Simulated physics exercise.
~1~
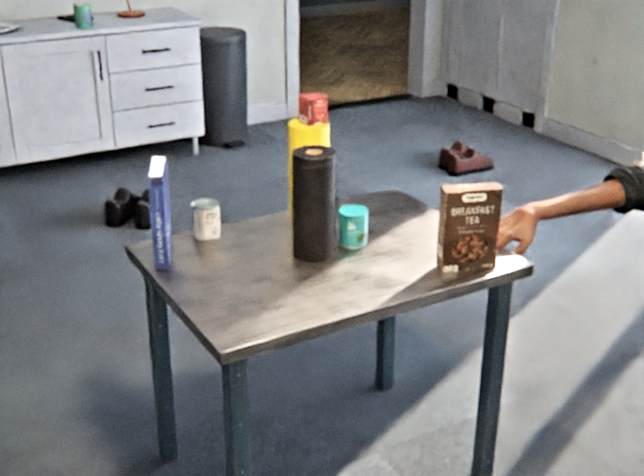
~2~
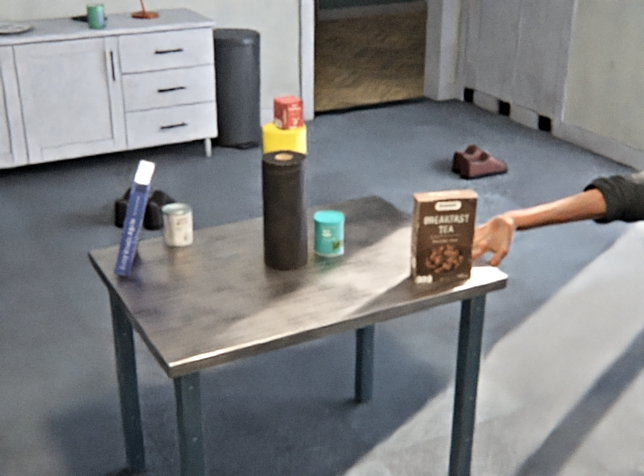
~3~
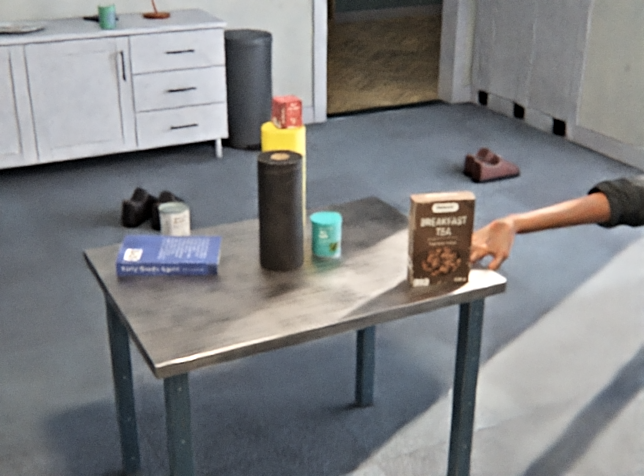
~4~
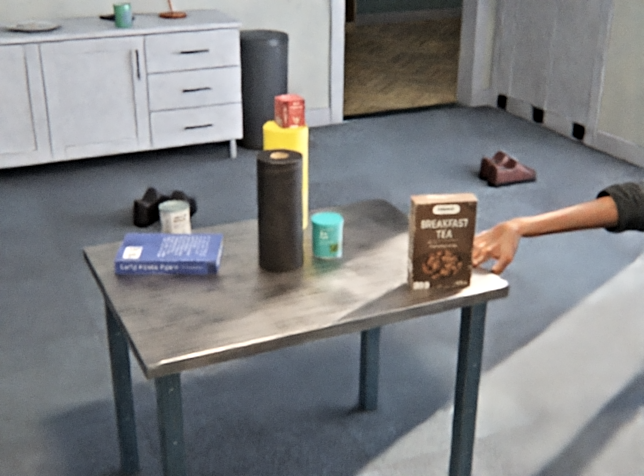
The blue book tips left and topples onto its side while the table's other items stand.
